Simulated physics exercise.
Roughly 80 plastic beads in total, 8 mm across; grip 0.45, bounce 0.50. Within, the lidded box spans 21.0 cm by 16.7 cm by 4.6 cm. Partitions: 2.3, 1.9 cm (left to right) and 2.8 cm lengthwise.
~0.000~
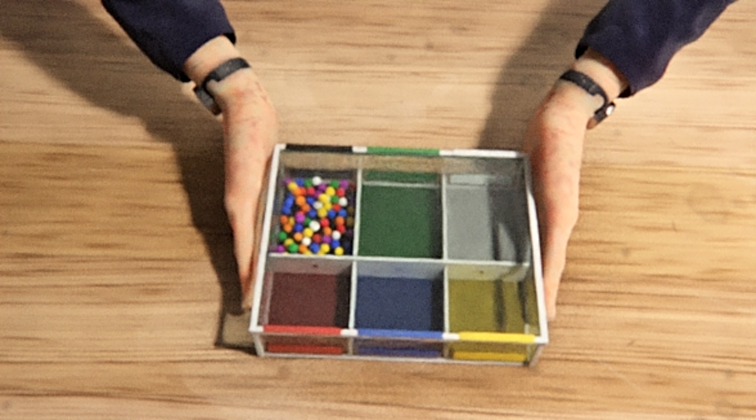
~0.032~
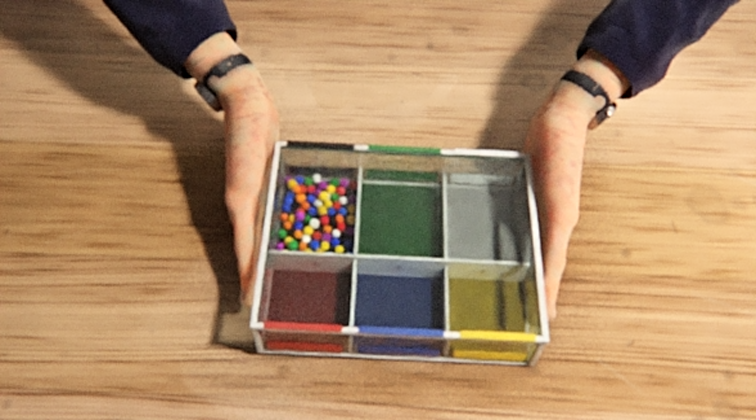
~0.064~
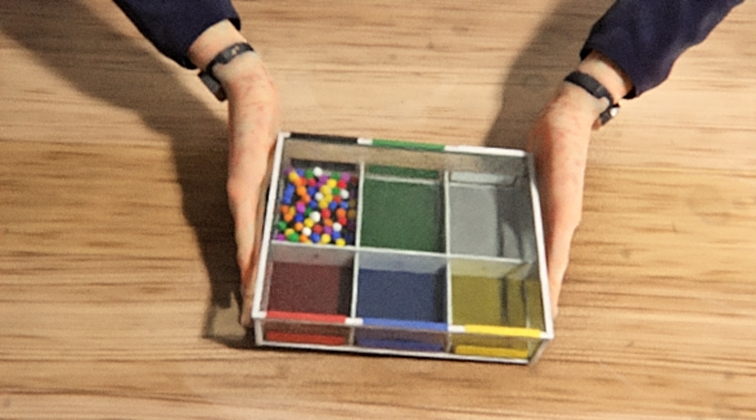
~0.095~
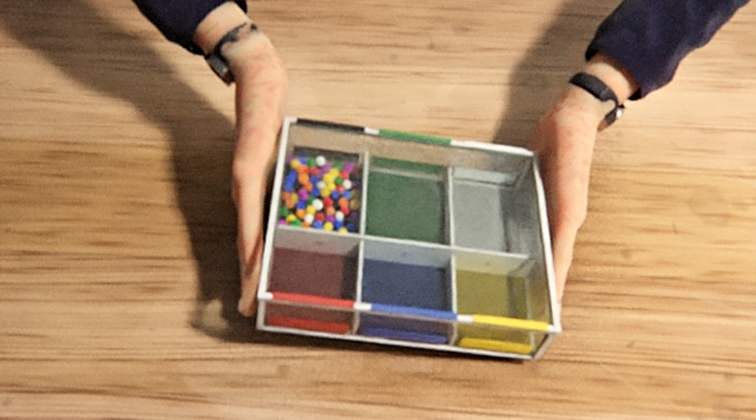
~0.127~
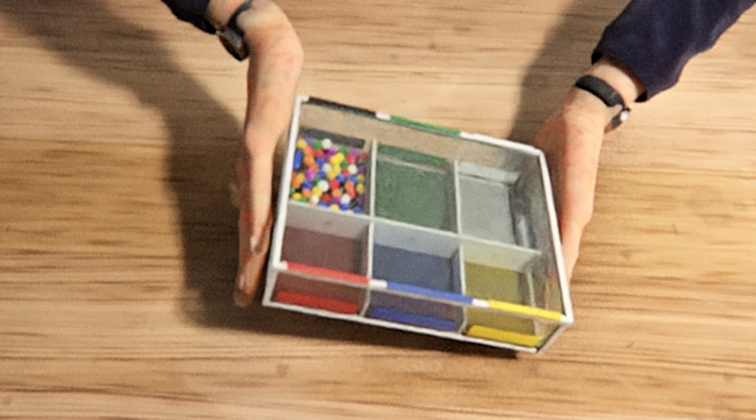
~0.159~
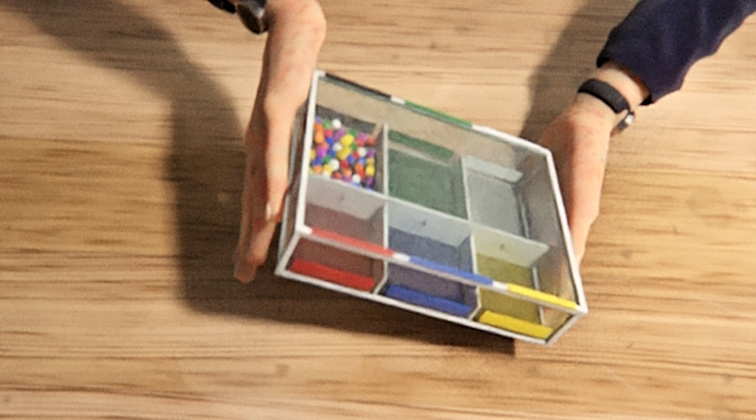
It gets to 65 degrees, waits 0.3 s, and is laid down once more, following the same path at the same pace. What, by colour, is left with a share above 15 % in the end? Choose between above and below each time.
Red: Below, blue: Below, green: Above, yellow: Below, white: Above, black: Above.
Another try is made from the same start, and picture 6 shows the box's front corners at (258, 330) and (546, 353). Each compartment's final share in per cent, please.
Result - red: 0 %; blue: 5 %; green: 0 %; yellow: 0 %; white: 0 %; black: 95 %.
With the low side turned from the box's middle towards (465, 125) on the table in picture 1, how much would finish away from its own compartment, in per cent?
My guess is roughly 10 percent.
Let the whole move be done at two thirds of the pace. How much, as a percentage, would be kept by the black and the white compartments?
Black 95 %; white 0 %.
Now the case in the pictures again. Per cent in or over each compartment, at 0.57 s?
In per cent: Red 0; blue 0; green 30; yellow 0; white 15; black 50.
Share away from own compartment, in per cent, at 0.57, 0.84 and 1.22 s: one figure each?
Taking the three times in turn, it reads 50, 55 and 55.
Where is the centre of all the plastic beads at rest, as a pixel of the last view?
Close to pixel (411, 198).
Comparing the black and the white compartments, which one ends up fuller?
Black.
After 0.57 s, tilt 65 degrees; green 30 %, white 15 %, black 50 %.
After 0.84 s, tilt 42 degrees; green 25 %, white 30 %, black 45 %.
After 1.22 s, tilt 0 degrees; green 25 %, white 30 %, black 45 %.
By 1.7 s all is still; red 0 %, blue 0 %, green 25 %, yellow 0 %, white 30 %, black 45 %.
